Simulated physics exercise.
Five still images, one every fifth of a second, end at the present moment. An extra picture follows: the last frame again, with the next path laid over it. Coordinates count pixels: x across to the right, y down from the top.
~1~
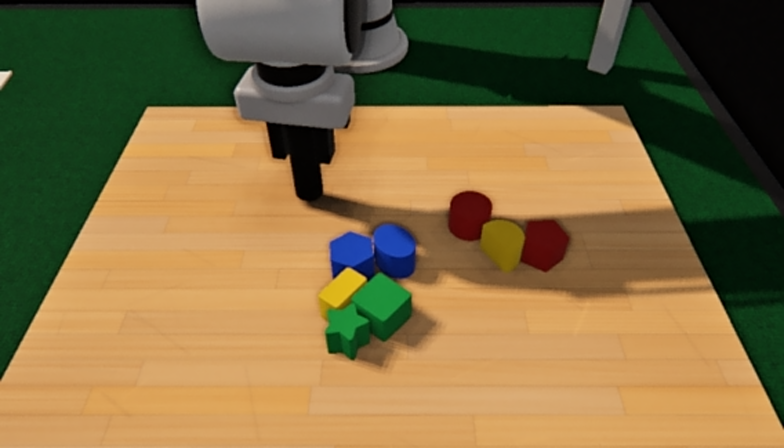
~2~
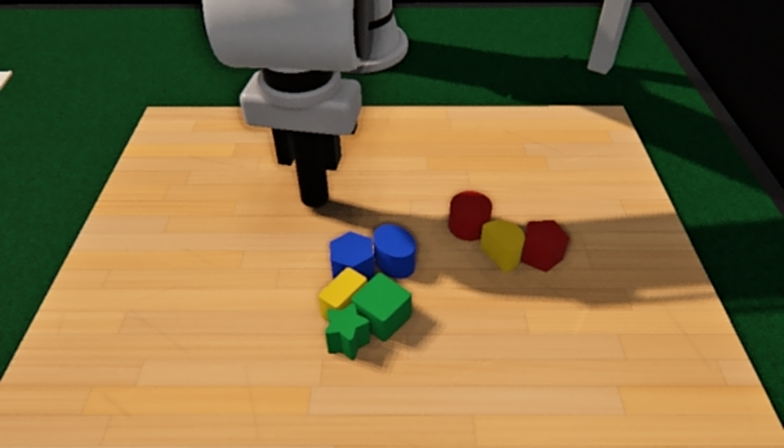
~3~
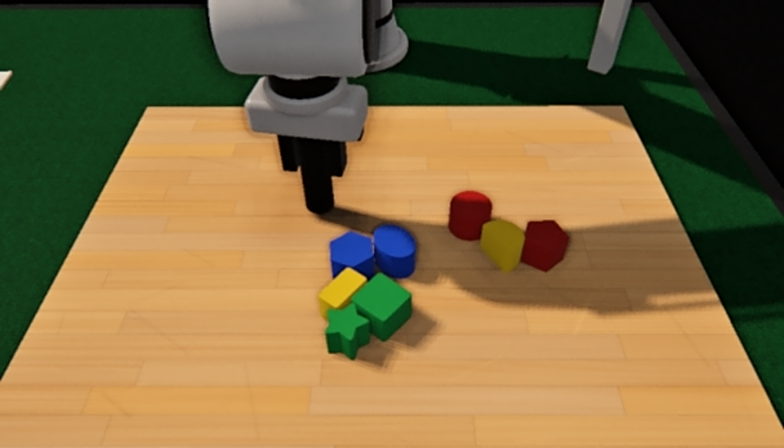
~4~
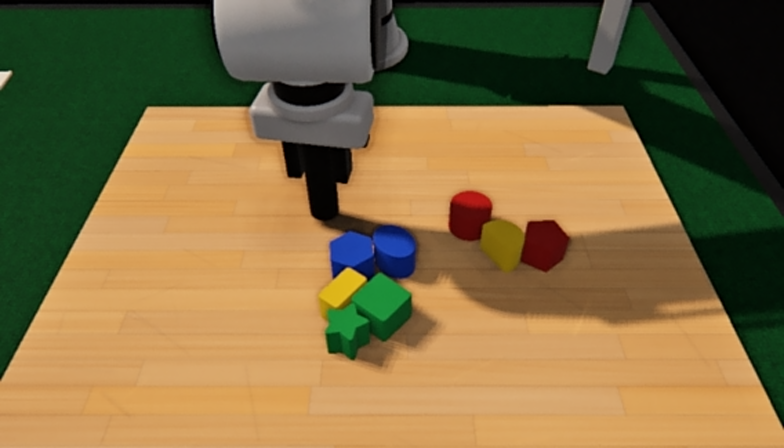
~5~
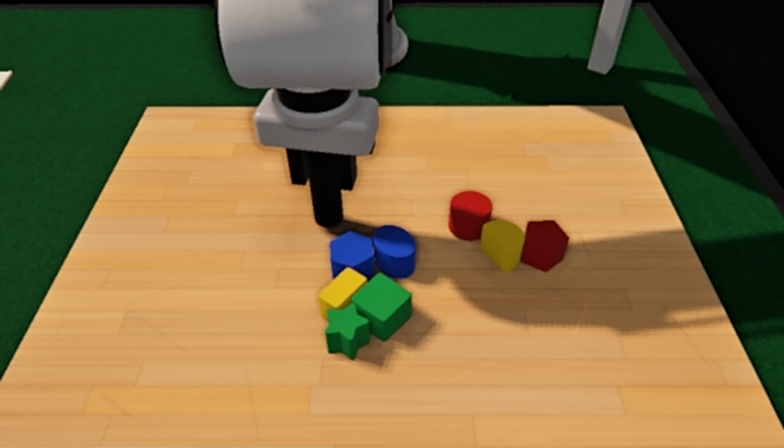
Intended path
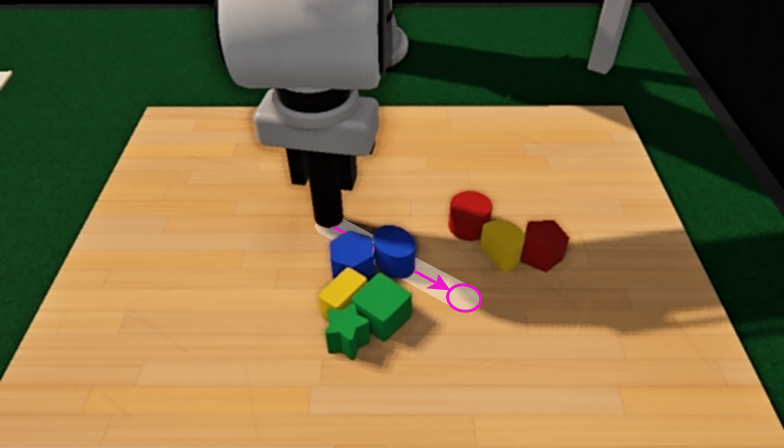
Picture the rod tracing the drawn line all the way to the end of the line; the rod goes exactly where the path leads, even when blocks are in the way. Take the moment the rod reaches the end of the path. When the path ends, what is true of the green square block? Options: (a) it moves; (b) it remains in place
I'll go with b - it remains in place.
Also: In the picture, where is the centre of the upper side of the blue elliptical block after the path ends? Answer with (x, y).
The top centre is at (485, 307).
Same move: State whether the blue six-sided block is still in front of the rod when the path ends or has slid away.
The rod moves past it.
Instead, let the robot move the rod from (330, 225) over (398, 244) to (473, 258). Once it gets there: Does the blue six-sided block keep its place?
Yes
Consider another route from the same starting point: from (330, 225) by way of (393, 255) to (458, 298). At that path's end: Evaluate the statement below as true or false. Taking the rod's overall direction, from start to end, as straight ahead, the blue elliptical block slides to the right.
True.
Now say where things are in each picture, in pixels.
The first picture shows lower end of the rod at (310, 192), tops of blocks, blue six-sided block at (351, 248), green square block at (382, 296), blue elliptical block at (394, 240).
The second picture shows rod at (315, 198), blocks as before.
The third picture shows rod at (320, 205), blocks as before.
The fourth picture shows rod at (325, 211), blocks as before.
The fifth picture shows rod at (329, 218), blue six-sided block at (351, 248), green square block at (382, 296), blue elliptical block at (394, 240).
The drawn path runs from (330, 225) to (464, 298).
On the path given first. One third of the way, rod at (371, 241); blue elliptical block at (402, 244).
Two thirds of the way, rod at (418, 266); blue six-sided block at (352, 251); blue elliptical block at (447, 274), turned 20° clockwise.
At the end, rod at (465, 291); blue six-sided block at (352, 251); green square block not moved; blue elliptical block at (485, 307), turned 55° clockwise.
